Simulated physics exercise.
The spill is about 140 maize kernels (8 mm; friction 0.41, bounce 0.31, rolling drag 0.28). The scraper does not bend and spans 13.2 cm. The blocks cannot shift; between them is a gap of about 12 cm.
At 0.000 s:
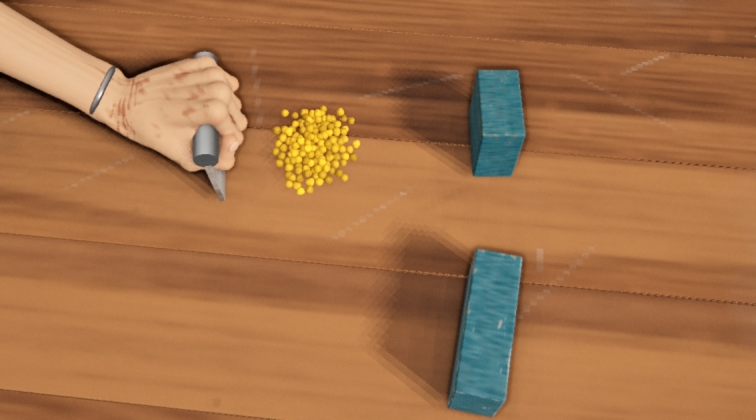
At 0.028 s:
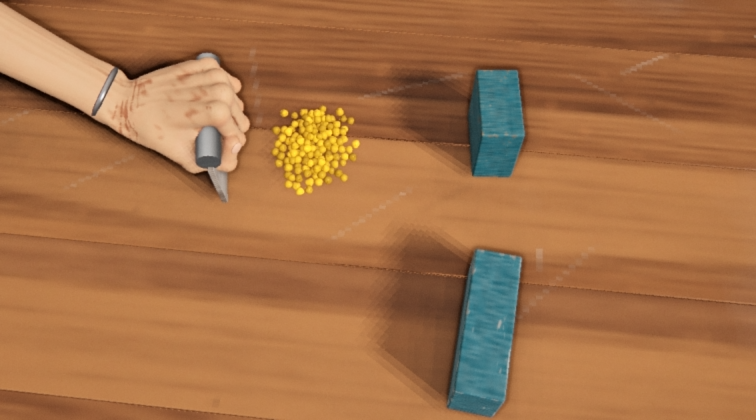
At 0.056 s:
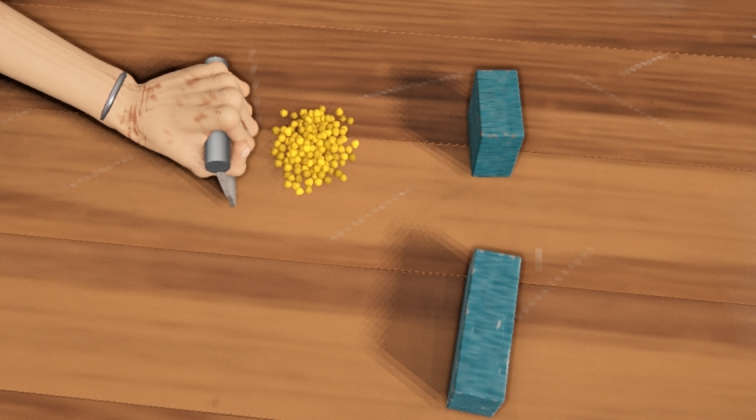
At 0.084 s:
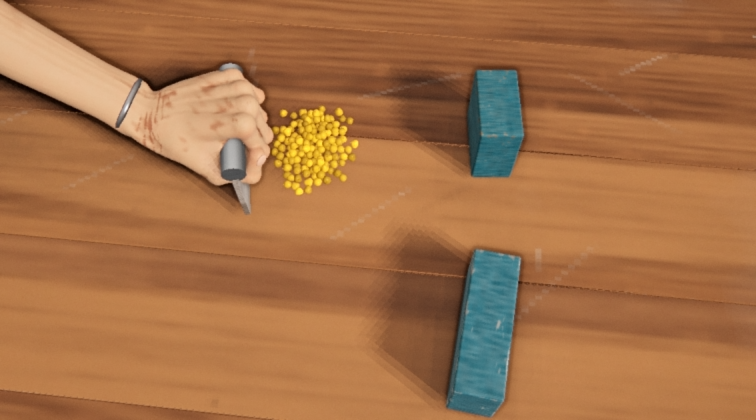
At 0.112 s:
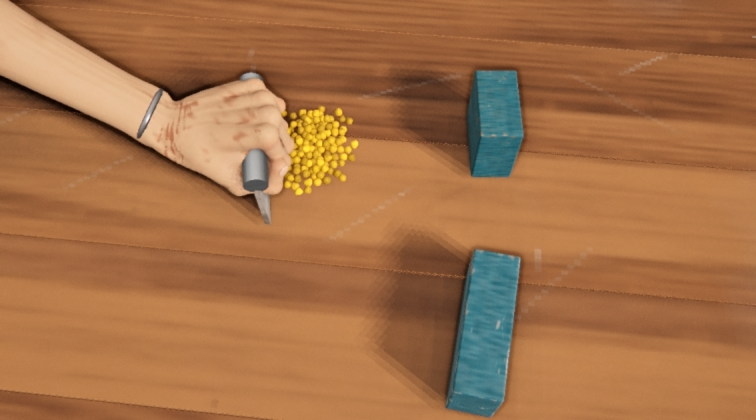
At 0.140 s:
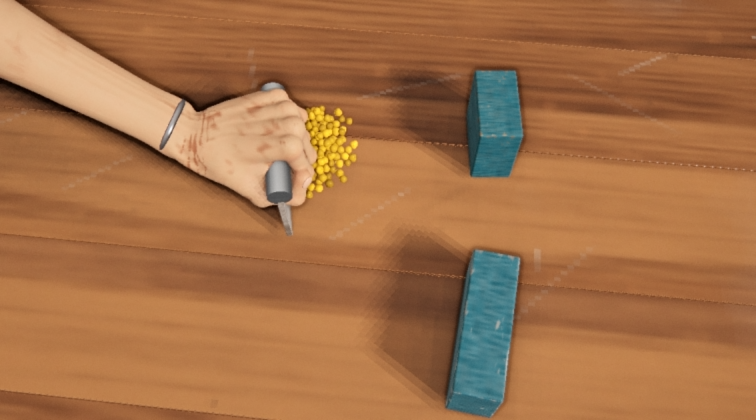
On a wooden surface, a hand gripping a grey-handled blade slides right into a pile of small yellow pieces near two teal blocks.
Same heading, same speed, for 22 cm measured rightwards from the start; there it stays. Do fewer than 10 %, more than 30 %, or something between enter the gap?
Through: Between.
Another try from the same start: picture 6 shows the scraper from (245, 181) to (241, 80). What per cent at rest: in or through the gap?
Through 0.
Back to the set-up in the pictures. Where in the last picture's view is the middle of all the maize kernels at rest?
Around (431, 153).
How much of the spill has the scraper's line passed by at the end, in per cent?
Roughly 40 per cent.
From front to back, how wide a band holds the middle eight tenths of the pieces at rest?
Roughly 16 cm.
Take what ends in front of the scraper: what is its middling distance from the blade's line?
Roughly 5 cm.
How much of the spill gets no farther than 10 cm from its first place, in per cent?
About 45 per cent.
After 0.28 s, scraper 21 cm from its start, spill 15 cm wide; round the far block 5 %, held up before the blocks 95 %.
Then, at 0.43 s, scraper 24 cm from its start, spill 18 cm wide; in or through the gap 10 %, round the far block 5 %, held up before the blocks 85 %.
Then, at 0.55 s, scraper 24 cm from its start, spill 18 cm wide; in or through the gap 15 %, round the far block 5 %, held up before the blocks 80 %.
In the end, at 0.8 s, in or through the gap 15 %, round the near block 0 %, round the far block 5 %, held up before the blocks 80 %.
